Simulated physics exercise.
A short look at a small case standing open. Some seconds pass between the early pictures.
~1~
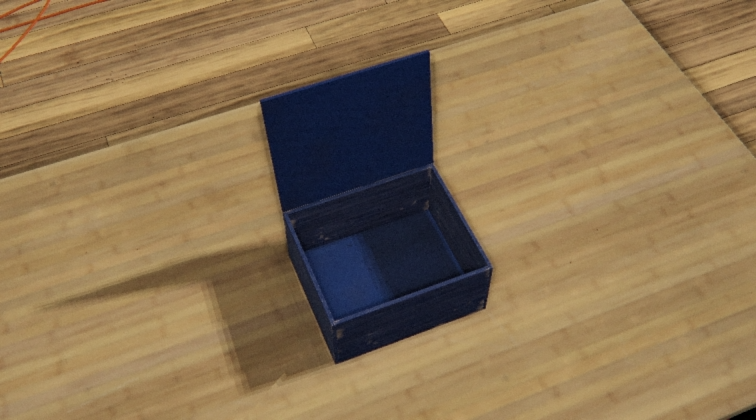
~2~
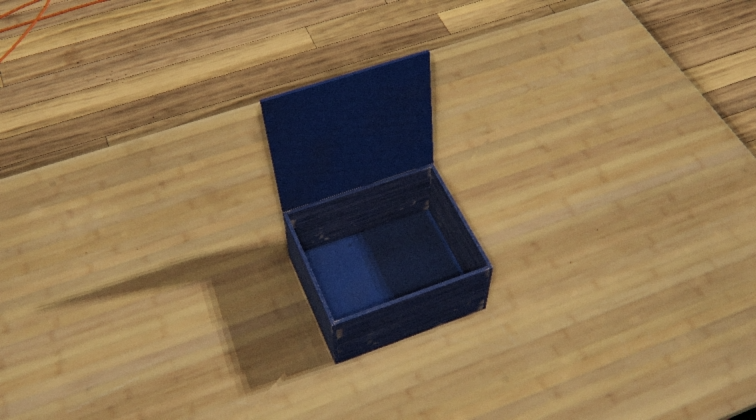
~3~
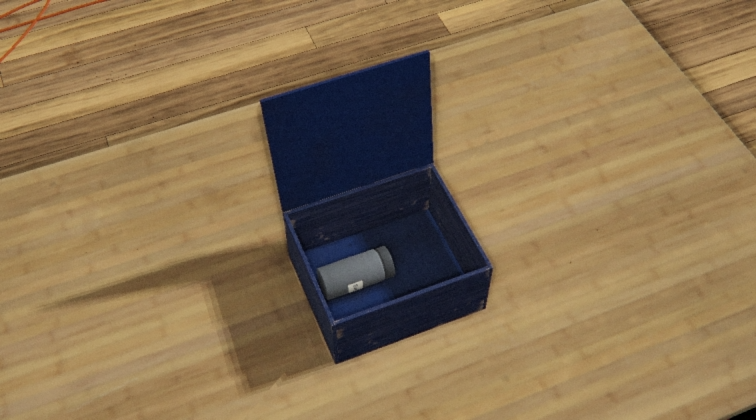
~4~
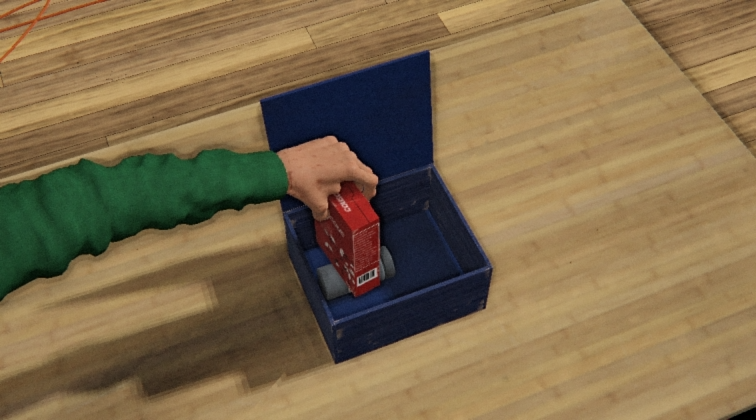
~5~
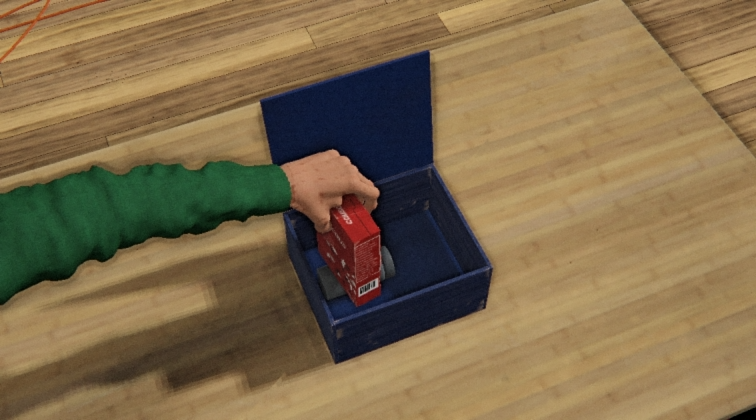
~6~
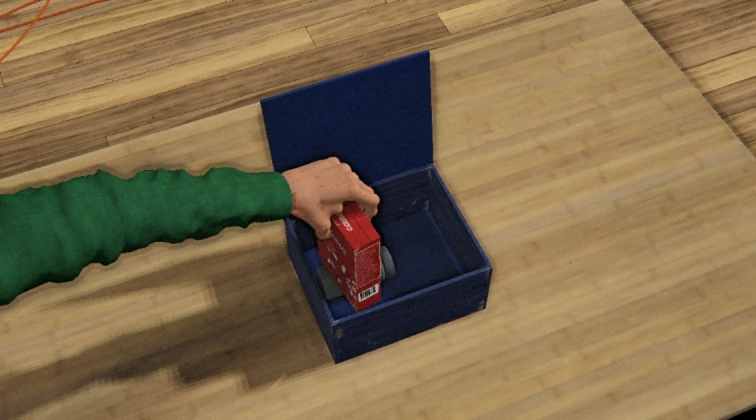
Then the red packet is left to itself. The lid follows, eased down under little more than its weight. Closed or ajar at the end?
It is held up.
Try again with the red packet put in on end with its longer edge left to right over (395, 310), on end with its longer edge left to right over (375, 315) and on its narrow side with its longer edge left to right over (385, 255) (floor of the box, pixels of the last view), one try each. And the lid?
In the first case it is held up; in the second case it will not close; in the third case it closes.
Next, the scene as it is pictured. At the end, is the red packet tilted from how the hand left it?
The red packet ends up tilted.
Then, 0.40 s on from there, red packet turned 43° from how it was put near (355, 263); grey shaker shifted a little.
Then, 1.20 s on from there, lid starting down; red packet turned 38° from how it was put near (352, 265); grey shaker shifted about its own width.
Then, 1.50 s on from there, lid 65° above the rim; red packet turned 38° from how it was put near (352, 265); grey shaker shifted about its own width.
Then, 1.80 s on from there, lid 41° above the rim; red packet turned 38° from how it was put near (352, 265); grey shaker shifted about its own width.
In the end, lid 38° above the rim; toppled in the box, red packet; grey shaker unmoved. At the end, from the last picture's camera, red packet near (352, 265).
